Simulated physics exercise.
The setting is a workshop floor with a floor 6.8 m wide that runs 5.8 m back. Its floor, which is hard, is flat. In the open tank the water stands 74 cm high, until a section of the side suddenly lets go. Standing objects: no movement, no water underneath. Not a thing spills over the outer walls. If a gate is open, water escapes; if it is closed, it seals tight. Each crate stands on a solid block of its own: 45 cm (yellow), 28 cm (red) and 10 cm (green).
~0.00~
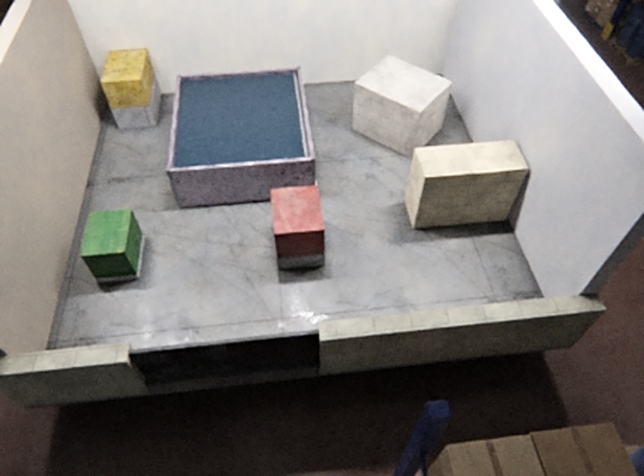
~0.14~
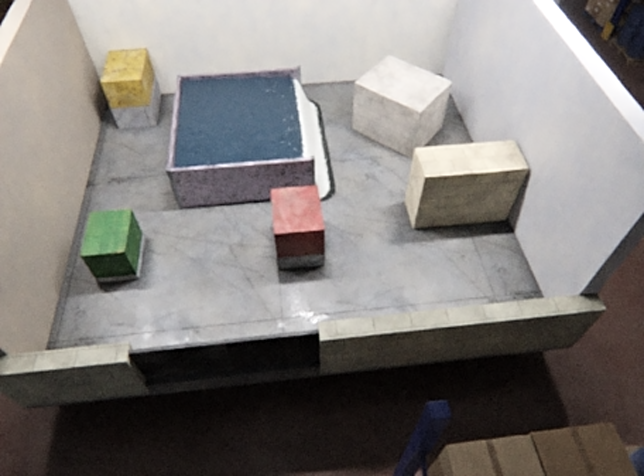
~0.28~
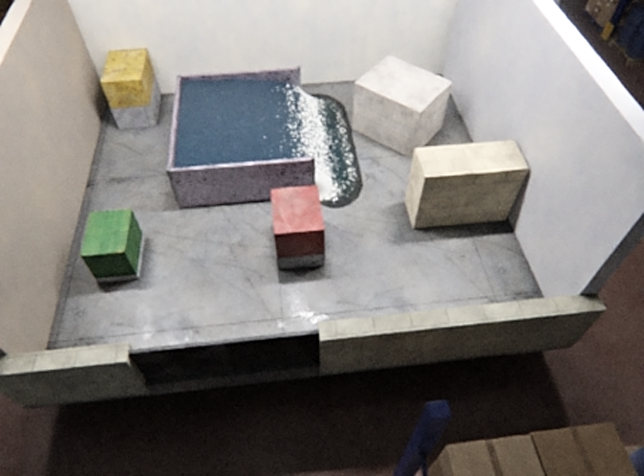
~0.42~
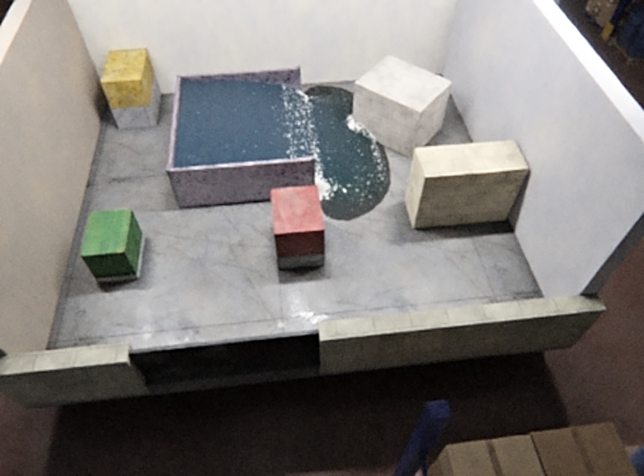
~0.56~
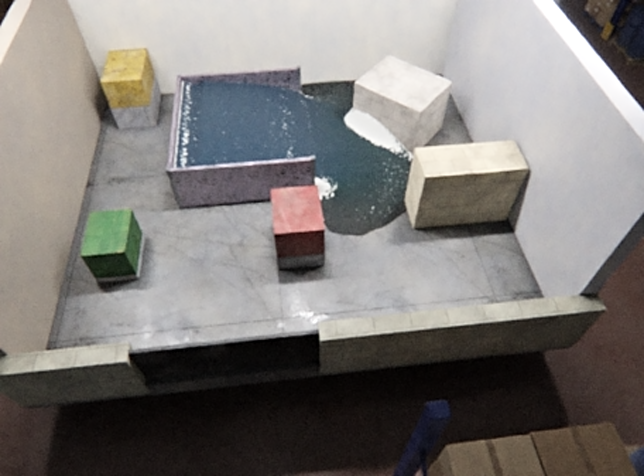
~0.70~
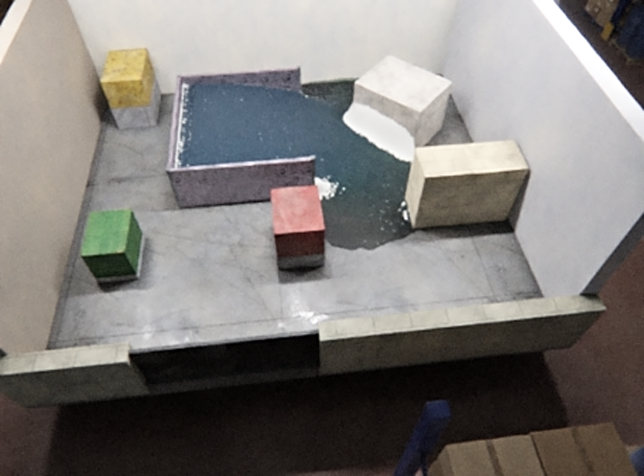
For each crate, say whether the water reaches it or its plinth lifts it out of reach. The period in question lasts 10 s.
Crate by crate: The yellow crate is out of reach; the red crate is out of reach; the green crate is reached.
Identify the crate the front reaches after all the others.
The green one.
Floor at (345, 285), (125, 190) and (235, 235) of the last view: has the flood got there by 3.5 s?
Going through the three points: Awash, then not yet touched, then not yet touched.
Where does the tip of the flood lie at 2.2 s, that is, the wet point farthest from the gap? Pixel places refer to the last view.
That's around (547, 323) in the last picture.
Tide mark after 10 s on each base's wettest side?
Topping out, yellow sees 33, red sees 18 and green sees 19, all in cm.
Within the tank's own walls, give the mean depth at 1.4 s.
About 37 cm.
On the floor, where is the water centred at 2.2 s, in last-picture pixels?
The water's centre is around (348, 149).
After 1.4 s water covers 30 % of the floor and is deepest (66 cm) near (487, 189); yellow plinth not reached, red plinth reached, green plinth not reached.
After 2.2 s water covers 45 % of the floor and is deepest (58 cm) near (454, 115); yellow plinth not reached, red plinth reached, green plinth not reached.
After 3.5 s water covers 60 % of the floor and is deepest (48 cm) near (377, 81); yellow plinth reached, red plinth reached, green plinth not reached.
After 6.0 s water covers 95 % of the floor and is deepest (28 cm) near (181, 106); yellow plinth reached, red plinth reached, green plinth reached.
After 10.0 s water covers 100 % of the floor and is deepest (18 cm) near (240, 332); highest at the yellow plinth 33 cm, highest at the red plinth 18 cm, highest at the green plinth 19 cm.
